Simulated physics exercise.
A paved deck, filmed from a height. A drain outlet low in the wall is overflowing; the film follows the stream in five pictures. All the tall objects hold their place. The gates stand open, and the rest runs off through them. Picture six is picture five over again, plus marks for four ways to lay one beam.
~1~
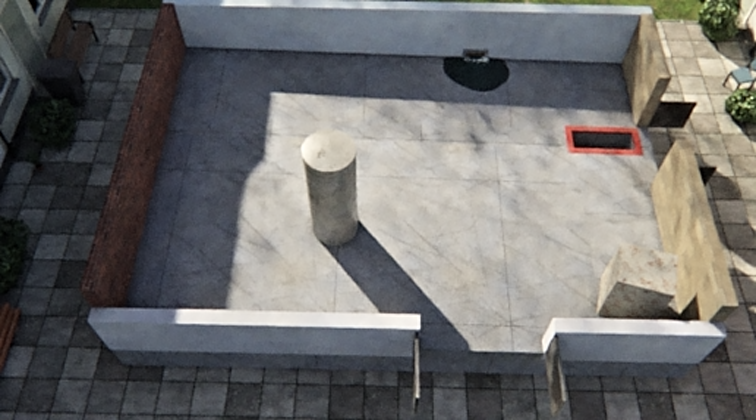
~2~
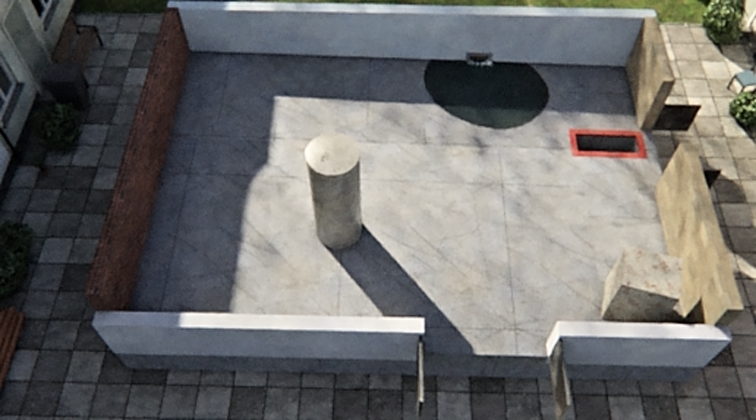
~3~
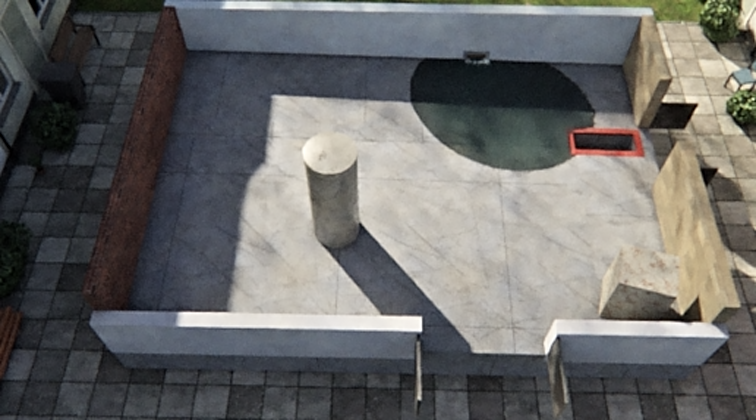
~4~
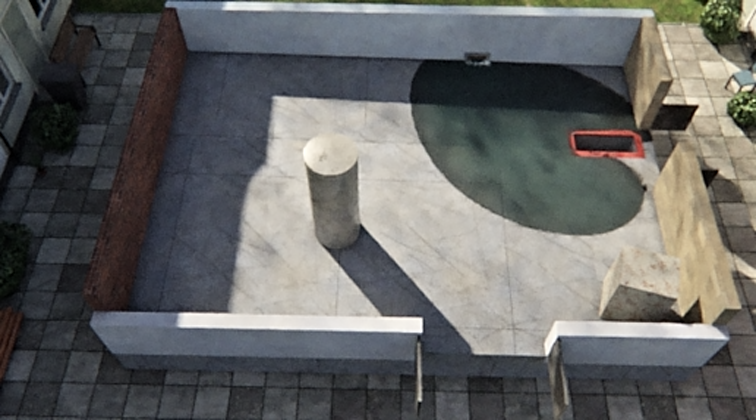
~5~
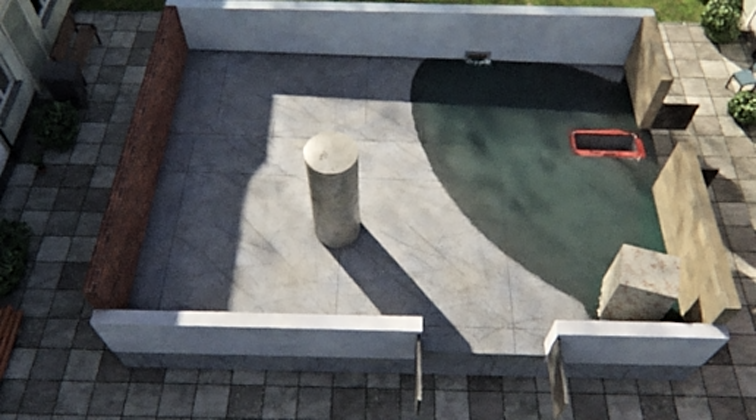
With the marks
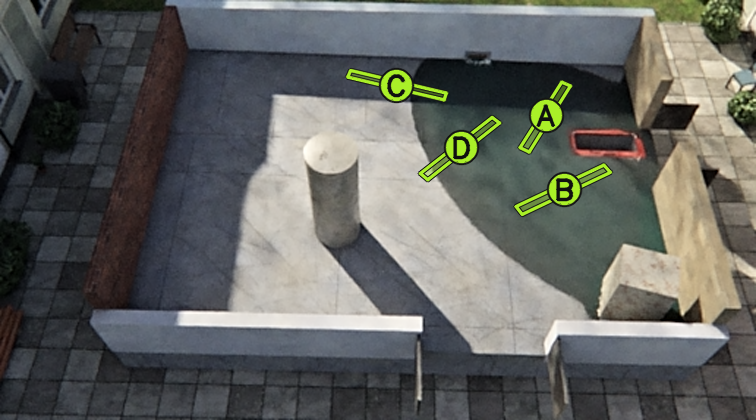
A walled, paved yard is seen from high above in sunlight, with white walls at the back and front, a red-brown wall at left and tan slabs at right. A pale round column stands near the middle, a tan block sits at lower right, and a red-rimmed drain lies at upper right. Dark green water spreads from the back wall toward the lower right, surrounding the drain and reaching the block, while the view stays almost still.
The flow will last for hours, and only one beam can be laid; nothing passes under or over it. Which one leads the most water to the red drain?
Choose B.
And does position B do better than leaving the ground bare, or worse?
It is better.
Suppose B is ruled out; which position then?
D it is.
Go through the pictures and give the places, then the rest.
The first picture shows outfall at (475, 54); red drain at (603, 140); open gate at (480, 338); open gate at (643, 156); front seen at (472, 86), 2 % of the ground wet; red drain still dry.
The second picture shows front seen at (510, 123), 6 % of the ground wet; red drain still dry.
The third picture shows front seen at (534, 168), 14 % of the ground wet; red drain still dry.
The fourth picture shows front seen at (615, 223), 24 % of the ground wet; red drain taking water.
The fifth picture shows front seen at (675, 287), 32 % of the ground wet; red drain taking water.
On the marked copy, A from (524, 149) to (566, 84); B from (519, 210) to (607, 168); C from (349, 73) to (445, 96); D from (424, 176) to (495, 120).
With A, about 30 % of the stream goes into the red drain, about 68 % out by the gates.
With B, about 70 % of the stream goes into the red drain, about 19 % out by the gates.
With C, about 36 % of the stream goes into the red drain, about 60 % out by the gates.
With D, about 50 % of the stream goes into the red drain, about 39 % out by the gates.
